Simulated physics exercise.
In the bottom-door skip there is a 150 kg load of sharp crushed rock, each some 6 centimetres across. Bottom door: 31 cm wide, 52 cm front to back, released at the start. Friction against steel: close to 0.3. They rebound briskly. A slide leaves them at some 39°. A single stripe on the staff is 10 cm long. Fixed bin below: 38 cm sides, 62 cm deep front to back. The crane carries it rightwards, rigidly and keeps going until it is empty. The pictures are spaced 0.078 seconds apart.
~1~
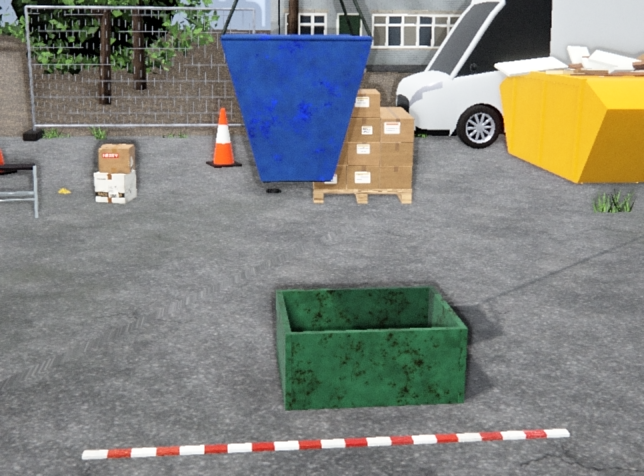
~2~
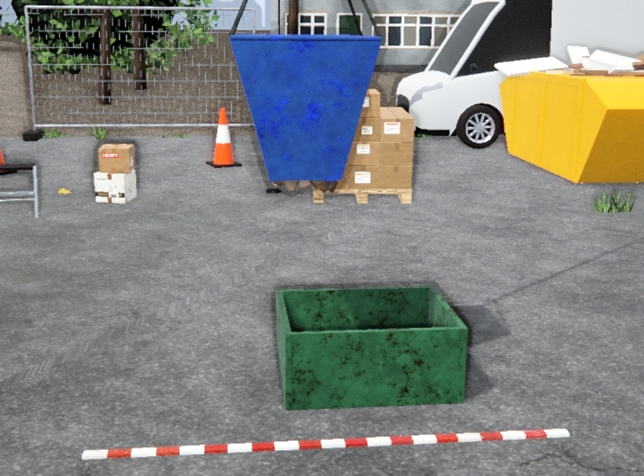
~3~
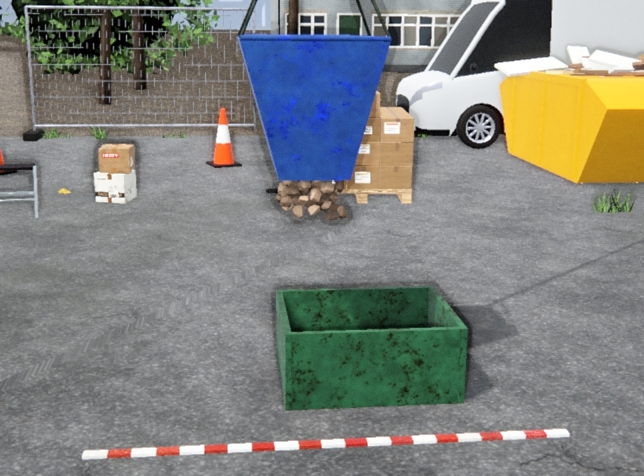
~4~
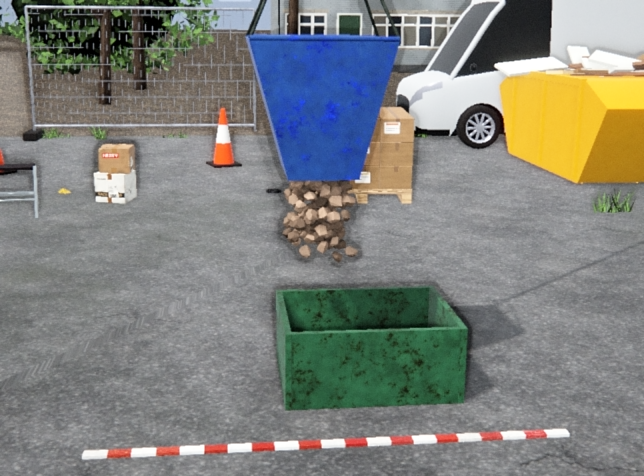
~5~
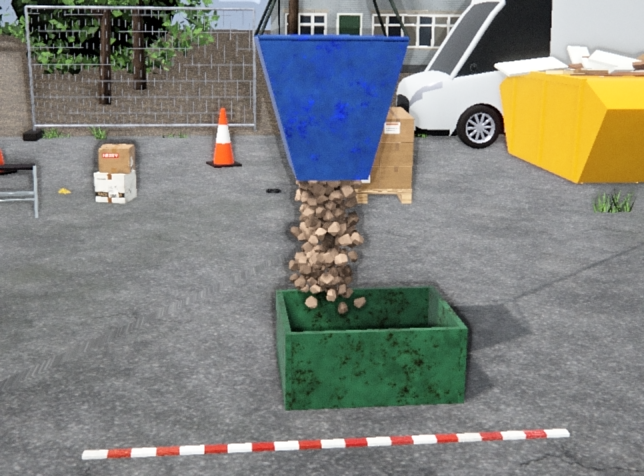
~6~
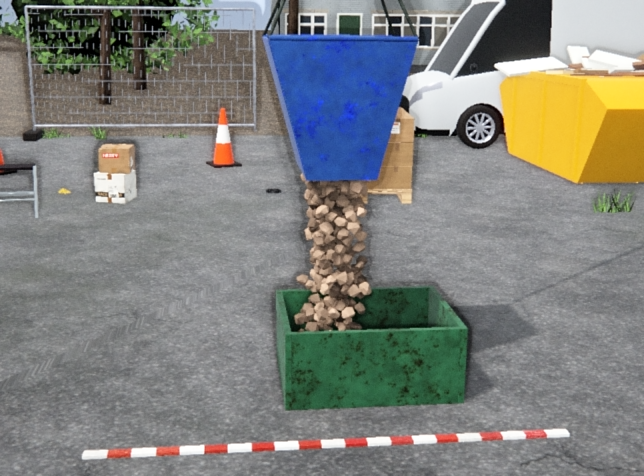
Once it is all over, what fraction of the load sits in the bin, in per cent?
I would say 100 percent.
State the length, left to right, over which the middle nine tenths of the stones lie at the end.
About 70 cm.
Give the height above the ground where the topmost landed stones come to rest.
Roughly 34 centimetres.
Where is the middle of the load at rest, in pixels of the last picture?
(374, 349).
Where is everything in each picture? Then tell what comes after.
In the first frame, the outlet is at (297, 170); nothing has dropped yet.
In the second frame, the outlet is at (306, 169); 6 % is out.
The third frame shows outlet at (315, 169), the stream shows down to (327, 206); 85 % still inside.
The fourth frame shows outlet at (324, 169), the stream shows down to (331, 244); 74 % still inside.
The fifth frame shows outlet at (333, 169), the stream shows down to (339, 293); 62 % still inside.
The sixth frame shows outlet at (342, 169), the stream shows down to (332, 296); 49 % still inside.
Then, 0.3 s after the last picture, 0 % in the bottom-door skip, 100 % falling or lying in the bin; the stones farthest right are at (434, 356).
Then, 0.7 s after the last picture, 0 % in the bottom-door skip, 100 % falling or lying in the bin; the stones farthest right are at (440, 355).
Then, 1.3 s after the last picture, 0 % in the bottom-door skip, 100 % falling or lying in the bin; the stones farthest right are at (440, 355).
Then, 2.2 s after the last picture, 0 % in the bottom-door skip, 100 % falling or lying in the bin; the stones farthest right are at (440, 355).
Then, 4.1 s after the last picture, 0 % in the bottom-door skip, 100 % in the bin; the stones farthest right are at (440, 355).
